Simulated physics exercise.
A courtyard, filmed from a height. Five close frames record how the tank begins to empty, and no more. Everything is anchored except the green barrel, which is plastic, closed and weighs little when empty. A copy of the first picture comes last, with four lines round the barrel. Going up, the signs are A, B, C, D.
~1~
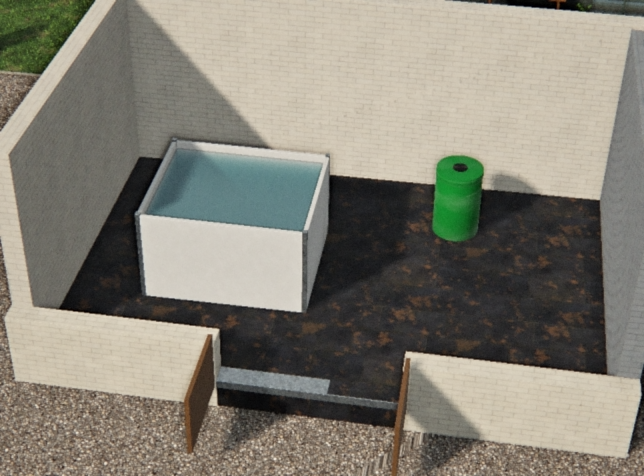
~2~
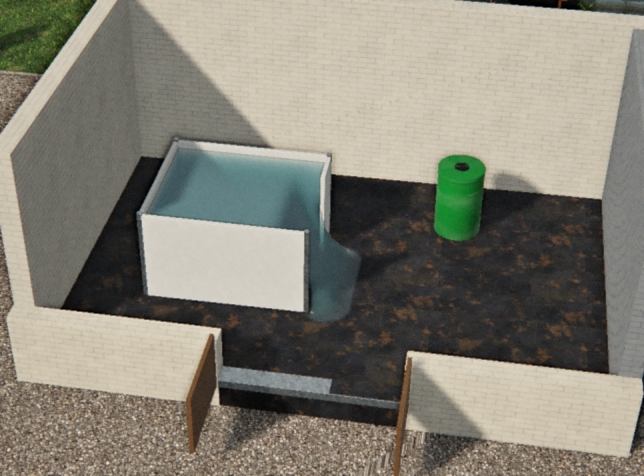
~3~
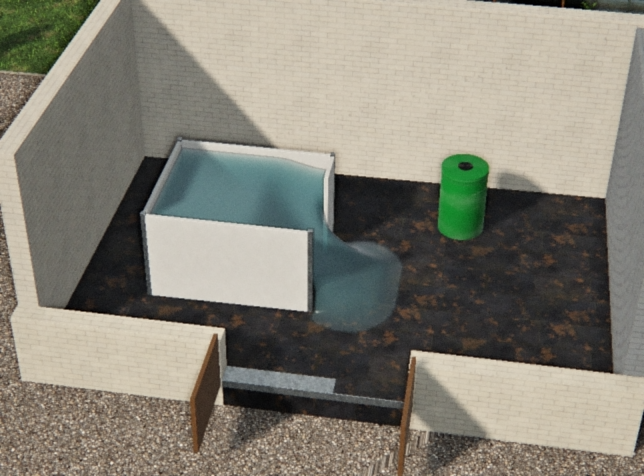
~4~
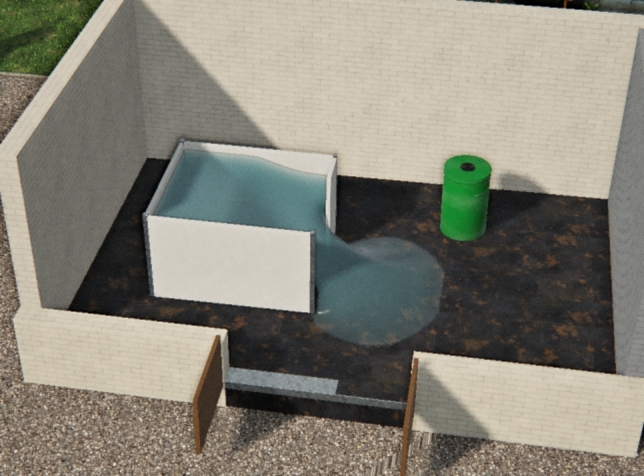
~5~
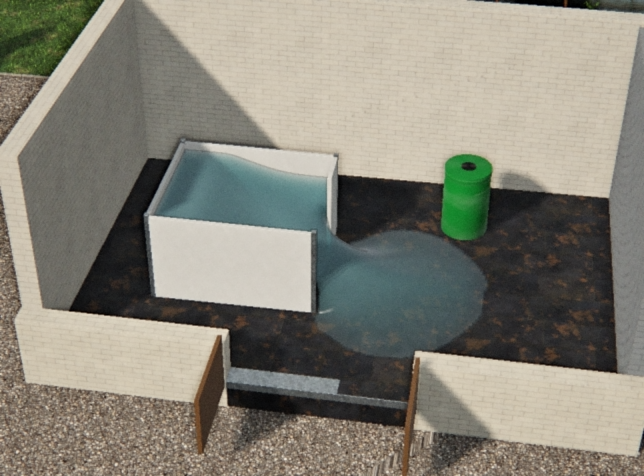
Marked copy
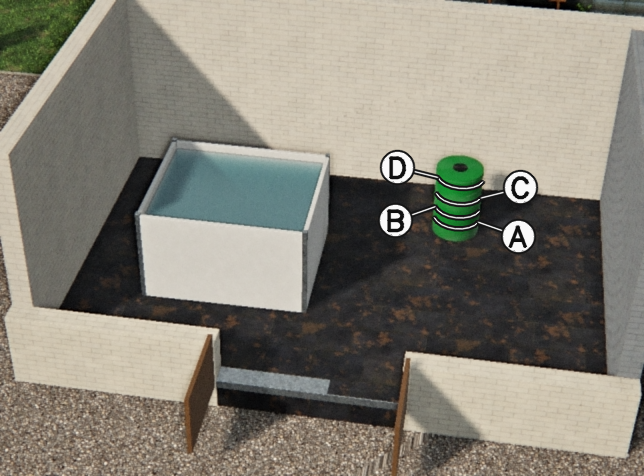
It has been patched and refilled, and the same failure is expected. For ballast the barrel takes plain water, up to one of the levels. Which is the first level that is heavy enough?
Take B.
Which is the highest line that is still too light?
A it is.
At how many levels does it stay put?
Three of them.
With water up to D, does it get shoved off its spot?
No, that is safe.
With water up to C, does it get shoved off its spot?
No, that is safe.
In white, A at (455, 228); B at (456, 217); C at (457, 204); D at (459, 188); from the bottom up A, B, C, D.
For line A, it is pushed about 3 times its own width away.
For line B, it does not move.
For line C, it does not move.
For line D, it does not move.
